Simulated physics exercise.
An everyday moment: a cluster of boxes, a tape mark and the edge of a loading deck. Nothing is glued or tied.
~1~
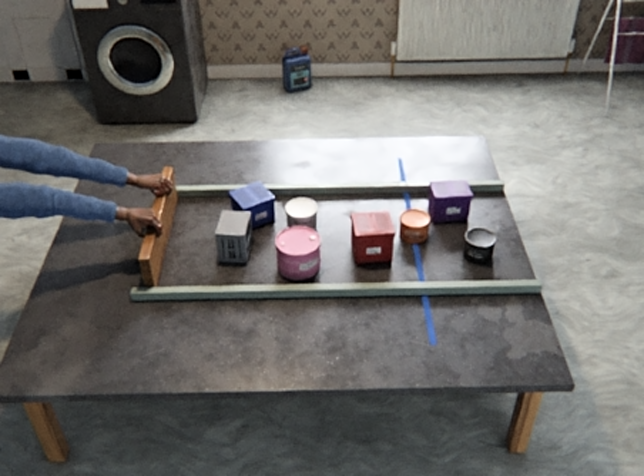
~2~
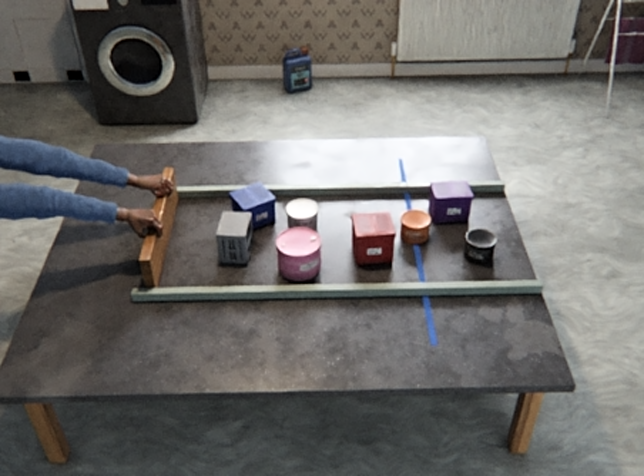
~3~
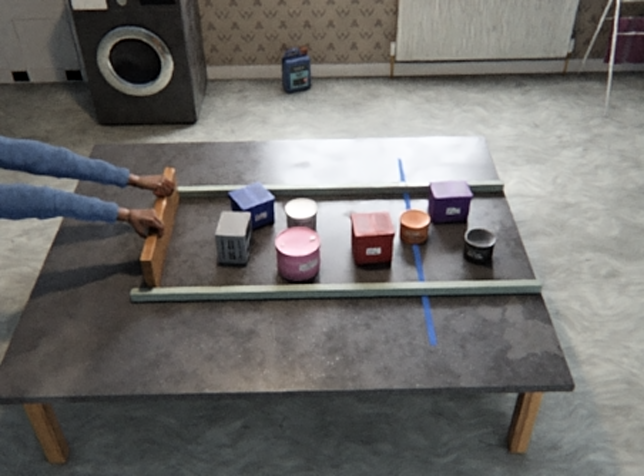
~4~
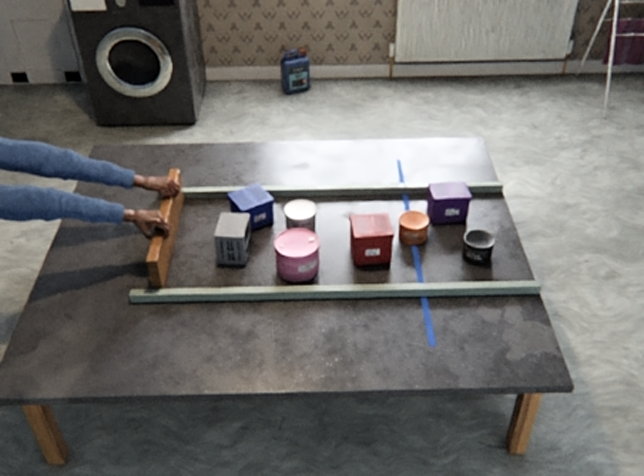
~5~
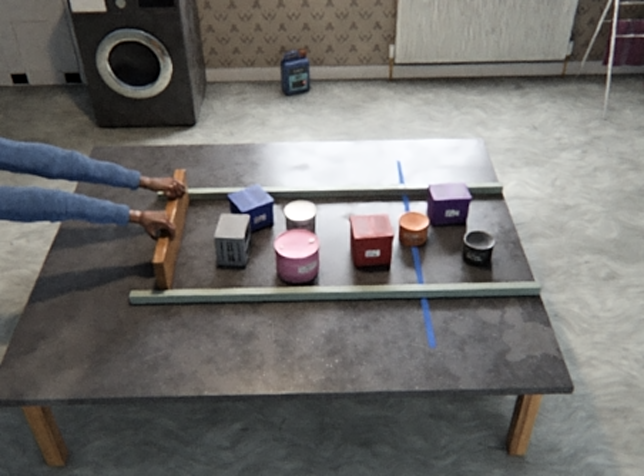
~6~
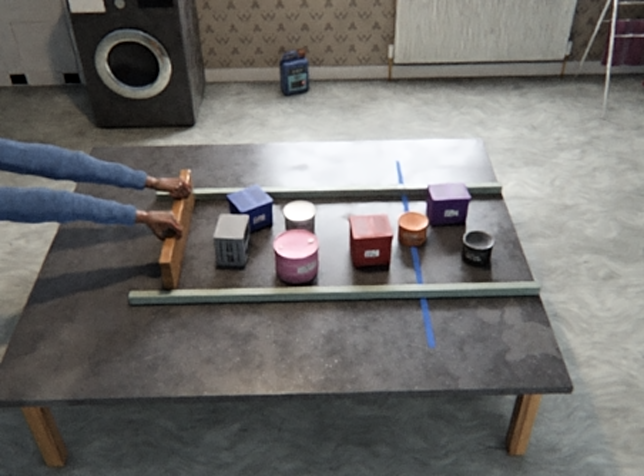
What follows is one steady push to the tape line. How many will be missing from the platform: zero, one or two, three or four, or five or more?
The number that fall off is zero.
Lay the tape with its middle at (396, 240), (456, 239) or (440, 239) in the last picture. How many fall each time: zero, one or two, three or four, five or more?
One after another: None; either one or two; one to two.
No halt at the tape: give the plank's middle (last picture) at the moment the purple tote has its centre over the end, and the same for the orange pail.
For the purple tote at (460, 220), for the orange pail at (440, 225).
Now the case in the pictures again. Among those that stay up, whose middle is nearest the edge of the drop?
The black pail.
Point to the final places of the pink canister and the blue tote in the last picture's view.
The pink canister at (442, 263), the blue tote at (426, 206).
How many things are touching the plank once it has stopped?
3 of them.
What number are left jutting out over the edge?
It comes to 0.
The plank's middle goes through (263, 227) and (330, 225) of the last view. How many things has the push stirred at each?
First 4, then 5.
Soon after, none off yet; black pail at rest near (477, 249); purple tote at rest near (447, 204); orange pail at rest near (412, 229).
At rest, the number that fall off is zero.
